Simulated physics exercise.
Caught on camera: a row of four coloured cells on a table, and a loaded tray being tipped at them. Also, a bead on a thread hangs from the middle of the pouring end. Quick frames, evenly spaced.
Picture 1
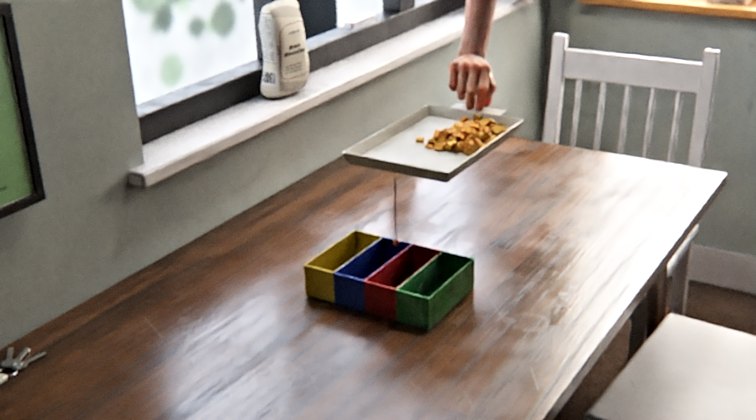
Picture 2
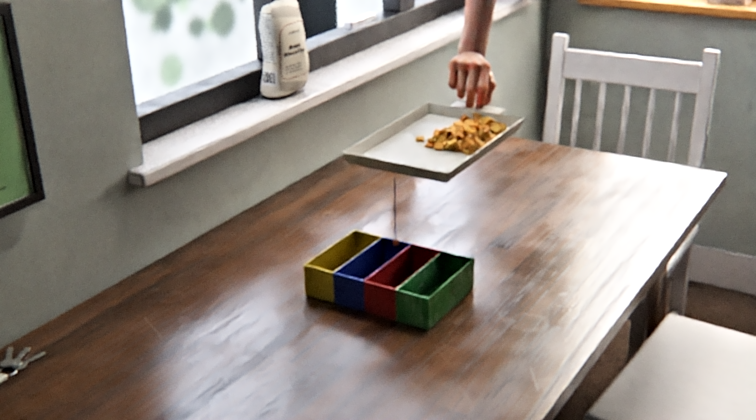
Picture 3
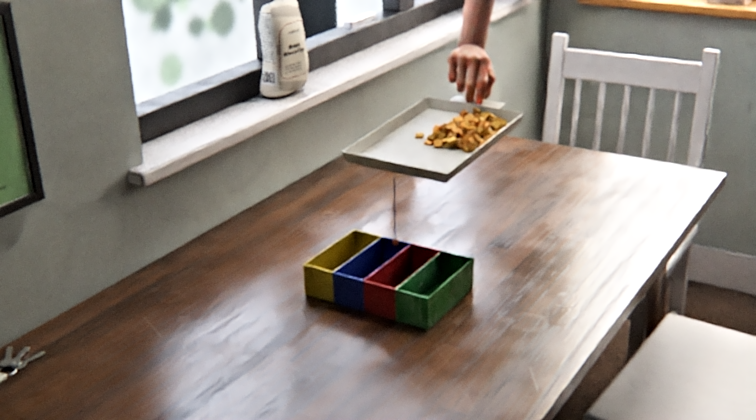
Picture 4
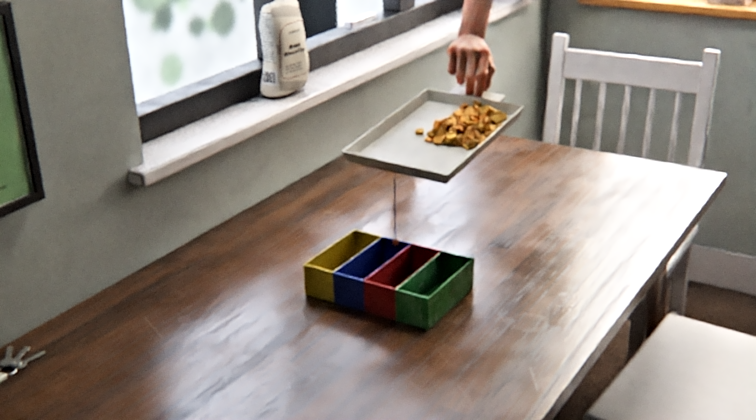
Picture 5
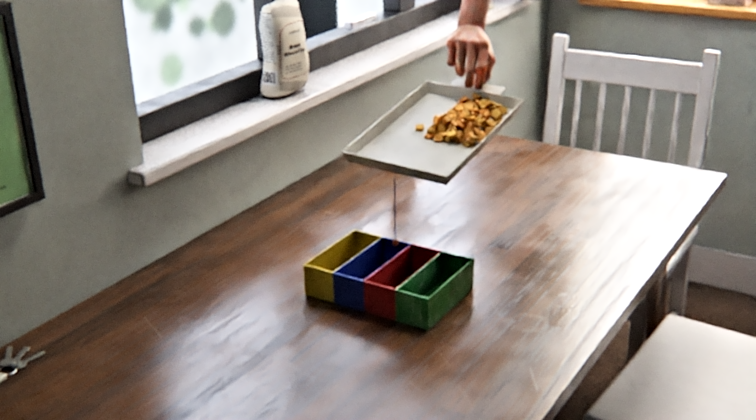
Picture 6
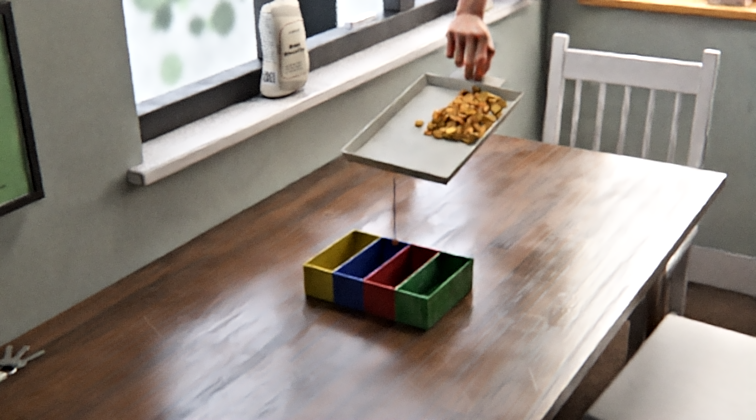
A dark wooden table beside a windowsill and a grey-green wall is seen from above at an angle. A pale bottle stands on the sill, a white chair is behind the table, and yellow, blue, red and green cells run left to right below a light tray of golden-brown pieces, with a thread hanging from its near end. A hand raises the tray's far end slightly, gradually steepening its slope, while the camera stays still.
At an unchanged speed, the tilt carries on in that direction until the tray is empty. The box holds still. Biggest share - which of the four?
Green.
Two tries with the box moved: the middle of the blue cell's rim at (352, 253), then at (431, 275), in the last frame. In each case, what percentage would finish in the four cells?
Close to 60 in a hundred, then close to 90 in a hundred.
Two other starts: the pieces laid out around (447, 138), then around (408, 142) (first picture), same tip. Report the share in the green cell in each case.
Shares: 40 % for the first, 30 % for the second.
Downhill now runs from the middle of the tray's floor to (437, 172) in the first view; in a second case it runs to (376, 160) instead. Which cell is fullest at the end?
So the first one goes to green and the second to that yellow cell.
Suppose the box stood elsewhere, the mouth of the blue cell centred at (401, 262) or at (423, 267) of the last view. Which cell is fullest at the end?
Try 1 - the cell in red. Try 2 - the blue cell.
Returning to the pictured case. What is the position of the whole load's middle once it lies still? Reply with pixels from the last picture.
Around (422, 299).
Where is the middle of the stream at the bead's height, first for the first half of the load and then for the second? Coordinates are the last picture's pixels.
About (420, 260), and after that about (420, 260).
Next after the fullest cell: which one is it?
Behind the top one comes red.
Soon after the last picture, tray tipped steeply; most on the tray; a small part in the green cell; a stray few in the red cell; a stray few in the blue cell; a small part falling or outside the box.
A little later, tray tipped right over; about a quarter on the tray; about a quarter in the green cell; about a quarter in the red cell; a stray few in the blue cell; about a quarter falling or outside the box.
Later still, tray tipped past a quarter turn; about half in the green cell; about a third in the red cell; a small part in the blue cell; a small part falling or outside the box.
At rest, tray tipped past a quarter turn; about half in the green cell; about a third in the red cell; a small part in the blue cell; none in the yellow cell; a small part outside the box.
